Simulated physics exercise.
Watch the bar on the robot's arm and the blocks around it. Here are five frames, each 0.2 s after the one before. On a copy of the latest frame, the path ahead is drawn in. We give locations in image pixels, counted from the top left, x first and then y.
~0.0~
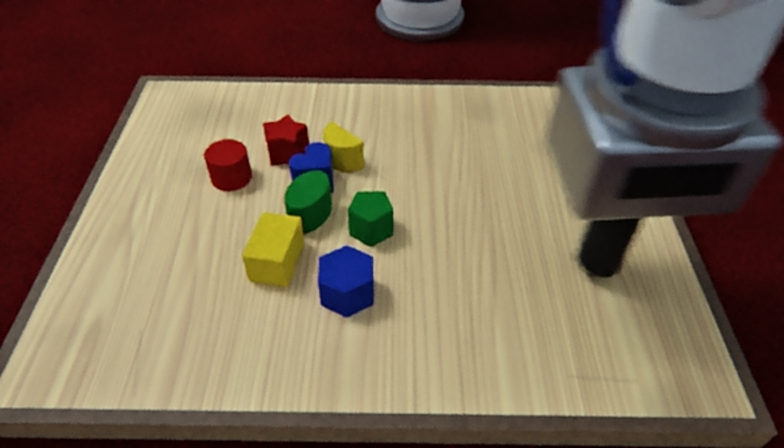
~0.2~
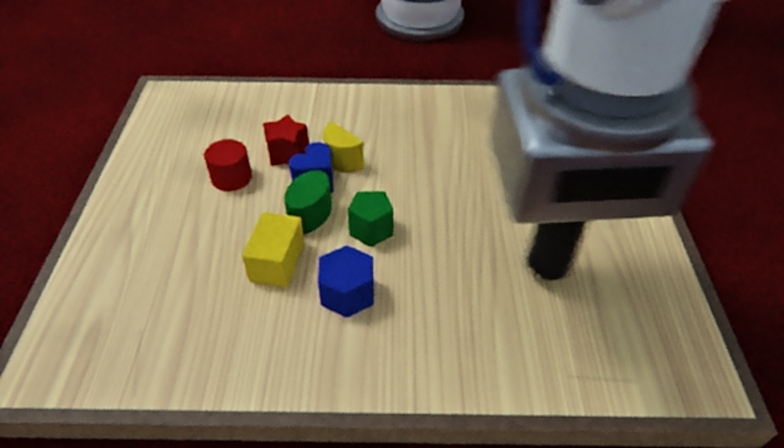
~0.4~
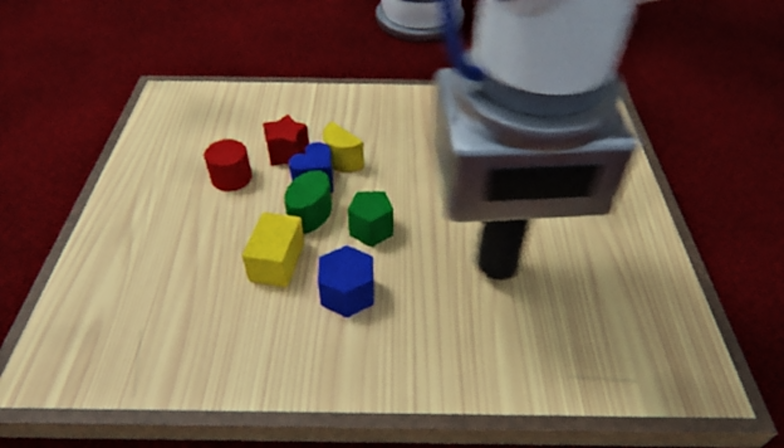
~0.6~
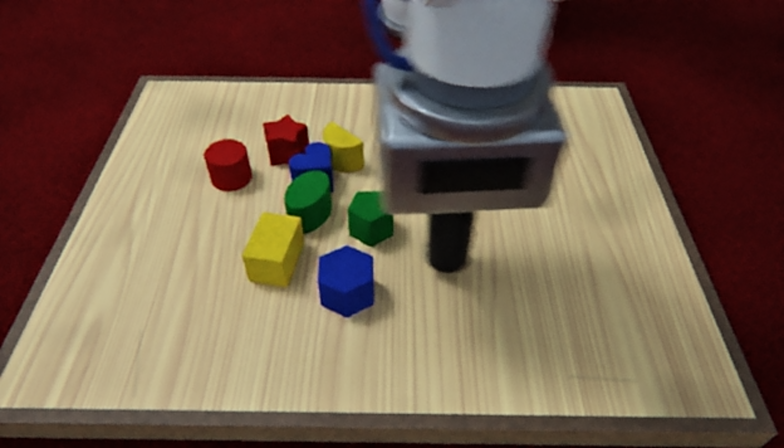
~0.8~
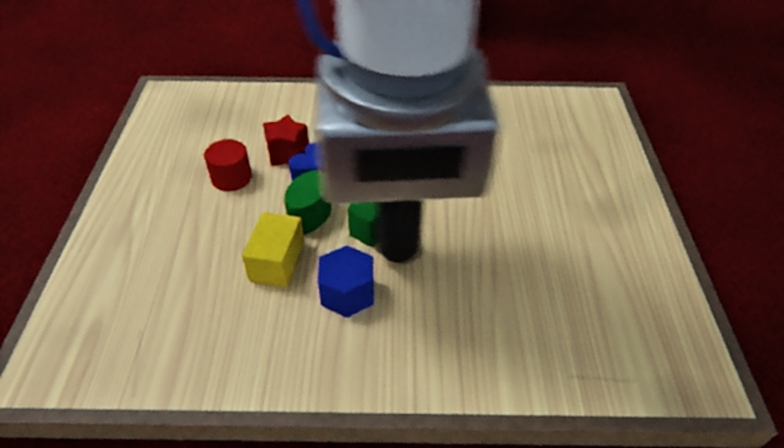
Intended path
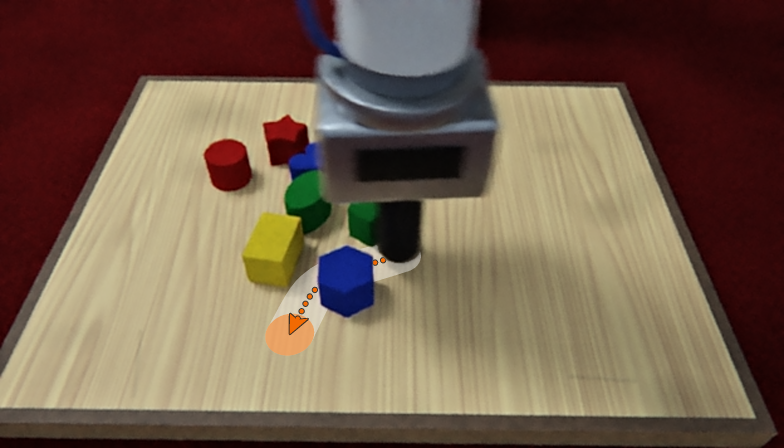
A grey and white robot arm with a dark bar pointing down moves steadily leftward over a pale wooden board on a dark red surface, seen from above at an angle by a still camera. Red, yellow, blue and green blocks sit clustered on the board's left half. The bar crosses from the right side to beside the green pentagonal block, partly hiding it, while the blocks stay still.
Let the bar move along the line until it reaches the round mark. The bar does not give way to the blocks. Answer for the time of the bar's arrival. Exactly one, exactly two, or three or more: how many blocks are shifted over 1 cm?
Count: One.
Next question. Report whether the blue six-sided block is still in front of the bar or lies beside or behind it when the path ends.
It holds its place in front.
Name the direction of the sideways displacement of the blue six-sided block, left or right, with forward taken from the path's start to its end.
The shift goes left.
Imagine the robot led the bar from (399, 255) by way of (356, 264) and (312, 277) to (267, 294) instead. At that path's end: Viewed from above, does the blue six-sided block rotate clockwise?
I expect not.
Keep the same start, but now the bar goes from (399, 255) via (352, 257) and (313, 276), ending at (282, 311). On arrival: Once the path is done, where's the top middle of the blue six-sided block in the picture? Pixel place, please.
The blue six-sided block ends near (325, 306).
Path on the board, from (399, 255) by way of (353, 269) and (313, 293) to (290, 334).
On the path given first. One third of the way, bar (351, 261); blue six-sided block (323, 281), turned 15° anticlockwise.
Two thirds of the way, bar (311, 284); blue six-sided block (289, 313), turned 40° anticlockwise.
At the end, bar (288, 326); blue six-sided block (262, 360), turned 40° anticlockwise; green pentagonal block in place.
